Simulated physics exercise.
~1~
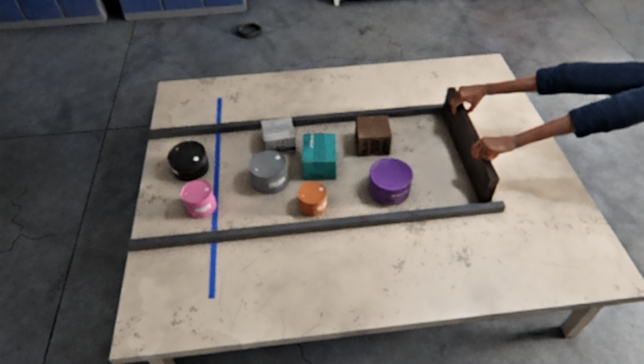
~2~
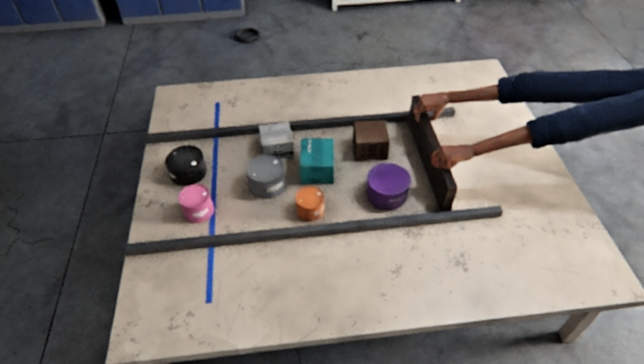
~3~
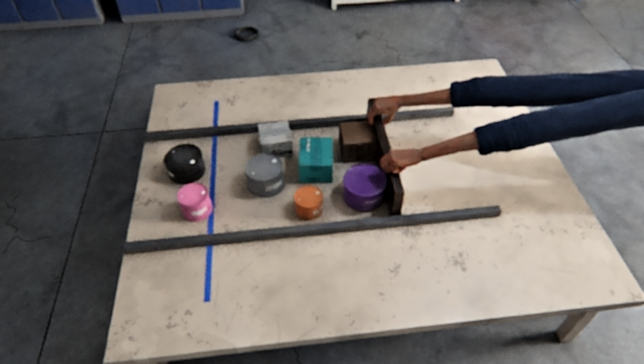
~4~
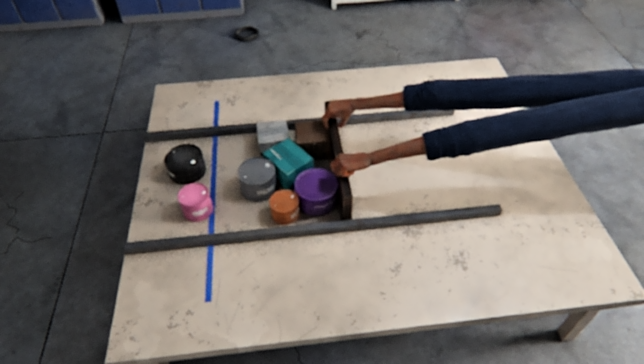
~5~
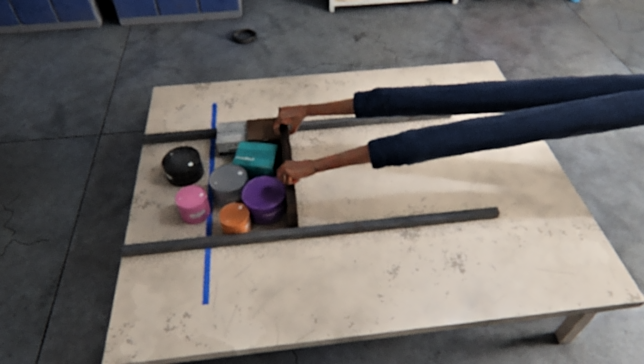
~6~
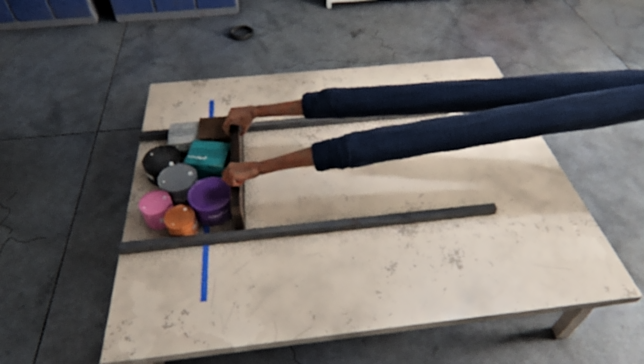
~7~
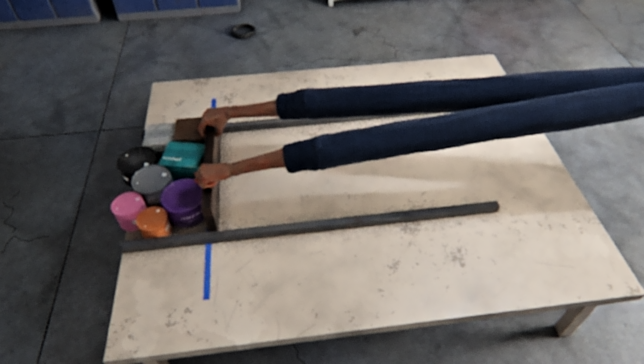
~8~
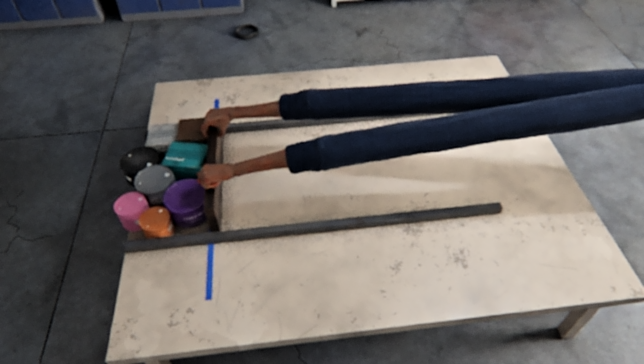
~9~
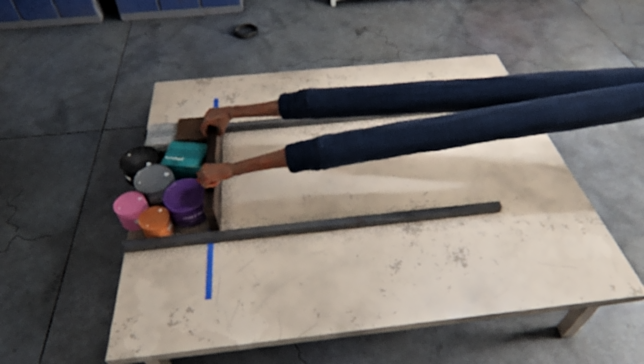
On a pale tabletop, two hands push a plank left, crowding containers together without any falling.
